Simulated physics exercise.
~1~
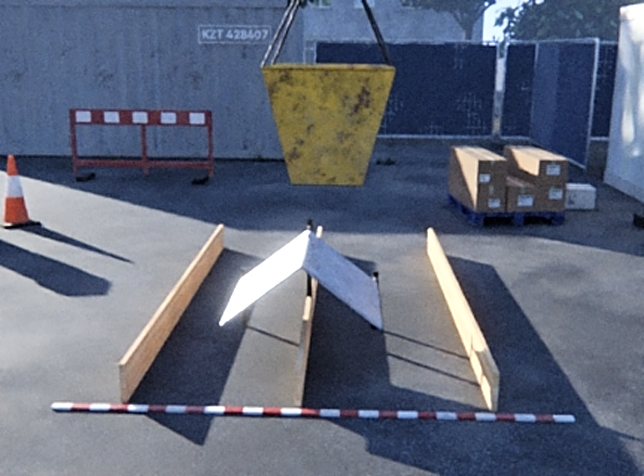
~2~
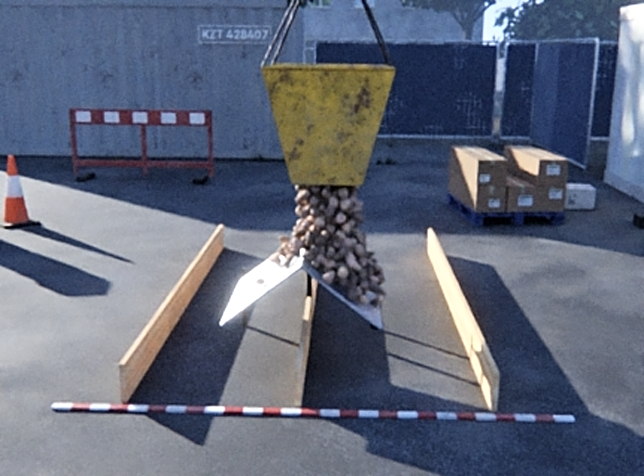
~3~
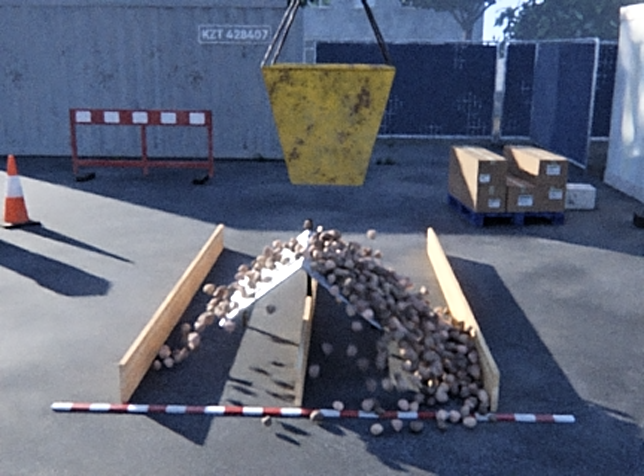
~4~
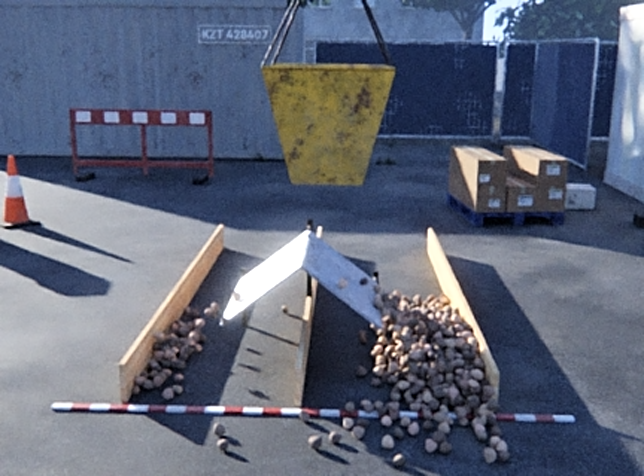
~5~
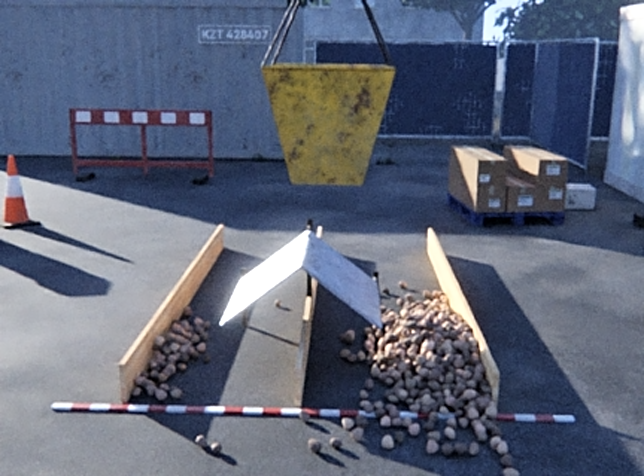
Brown stones dropping from a yellow skip onto fixed peaked steel slopes, splitting both ways and settling mostly in the right bay.
